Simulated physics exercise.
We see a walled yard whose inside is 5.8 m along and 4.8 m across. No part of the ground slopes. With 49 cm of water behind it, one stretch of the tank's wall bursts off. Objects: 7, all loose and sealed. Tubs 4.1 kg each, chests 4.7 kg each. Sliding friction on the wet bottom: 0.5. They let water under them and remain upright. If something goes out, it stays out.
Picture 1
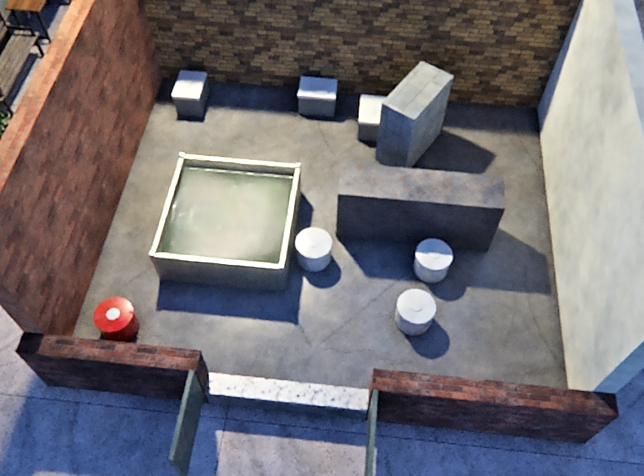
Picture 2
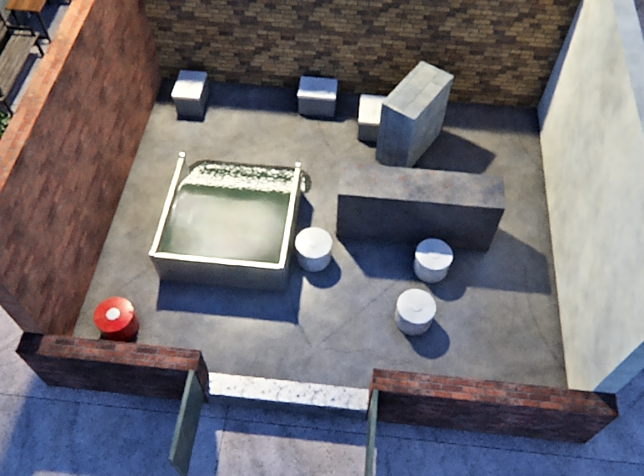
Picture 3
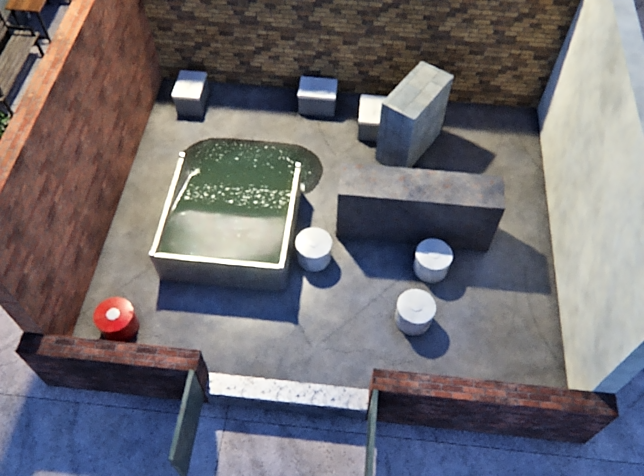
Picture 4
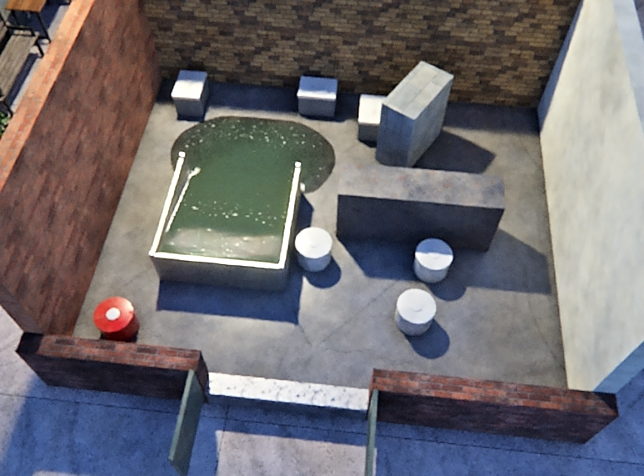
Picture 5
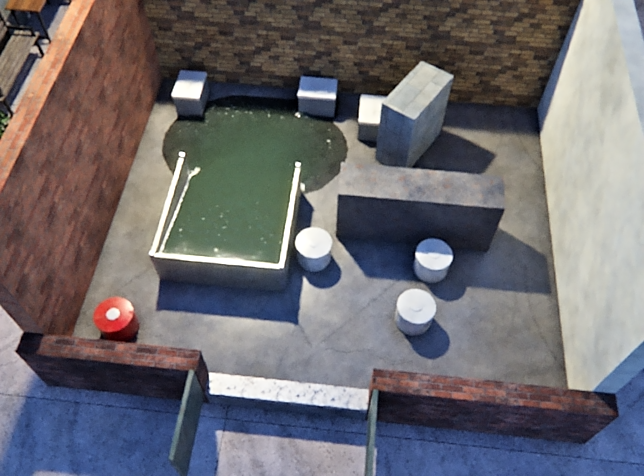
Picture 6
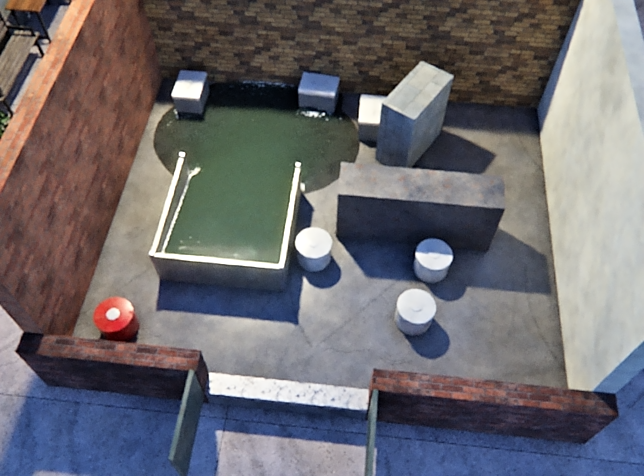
A square tank of murky green water stands left of centre in a walled yard of grey ground, brick and pale walls, seen from high above by a still camera. A red tub sits at lower left, three white tubs and a grey slab lie rightward, and pale chests line the back. The tank's far side bursts off, and foaming water spreads backward in a widening dark pool, reaching the chests.
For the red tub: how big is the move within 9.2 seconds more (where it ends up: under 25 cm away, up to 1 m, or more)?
It is set to wind up a long distance off.
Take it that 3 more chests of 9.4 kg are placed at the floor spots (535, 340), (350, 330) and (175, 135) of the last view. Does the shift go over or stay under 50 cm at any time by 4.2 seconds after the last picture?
Order as asked - not as far, not as far, farther.
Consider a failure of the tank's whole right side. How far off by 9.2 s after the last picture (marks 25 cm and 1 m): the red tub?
So, for the red tub: It holds steady.
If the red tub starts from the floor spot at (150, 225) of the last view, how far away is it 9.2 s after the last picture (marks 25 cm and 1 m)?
What happens is that it covers a big distance.
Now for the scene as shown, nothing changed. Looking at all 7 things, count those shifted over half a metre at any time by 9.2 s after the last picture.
That comes to 5.
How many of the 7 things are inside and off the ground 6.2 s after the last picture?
Of them, 4.
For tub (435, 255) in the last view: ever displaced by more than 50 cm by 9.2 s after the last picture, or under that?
Answer: Short of it.
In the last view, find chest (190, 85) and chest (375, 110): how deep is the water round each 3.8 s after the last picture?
Depth approx. 6 cm / 10 cm.
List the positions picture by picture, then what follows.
The first picture shows the red tub at (113, 314) rests on the ground; 2.2 m2 under water; 0 of 7 have shifted.
The second picture shows the red tub at (113, 314), on the bottom; water covers 3.0 m2; 0 of 7 have shifted.
The third picture shows the red tub at (113, 314) rests on the ground; 3.9 m2 under water; 0 of 7 have shifted.
The fourth picture shows the red tub at (113, 314) rests on the ground; 4.9 m2 under water; 0 of 7 have shifted.
The fifth picture shows the red tub at (113, 314) rests on the ground; water covers 6.1 m2; 0 of 7 have shifted.
The sixth picture shows the red tub at (113, 314), on the bottom; 7.1 m2 under water; 1 of 7 have shifted.
Then, 1.2 s after the last picture the red tub is near (113, 314), 0.0 m from its start, aground; 0 of 7 are out; 2 afloat.
Then, 3.8 s after the last picture the red tub is near (107, 329), 0.2 m from its start, afloat; 0 of 7 are out; 4 afloat.
Then, 6.2 s after the last picture the red tub is near (260, 292), 1.7 m from its start, afloat; 0 of 7 are out; 4 afloat.
Then, 9.2 s after the last picture the red tub is near (389, 360), 3.2 m from its start, afloat; 0 of 7 are out; 7 afloat.
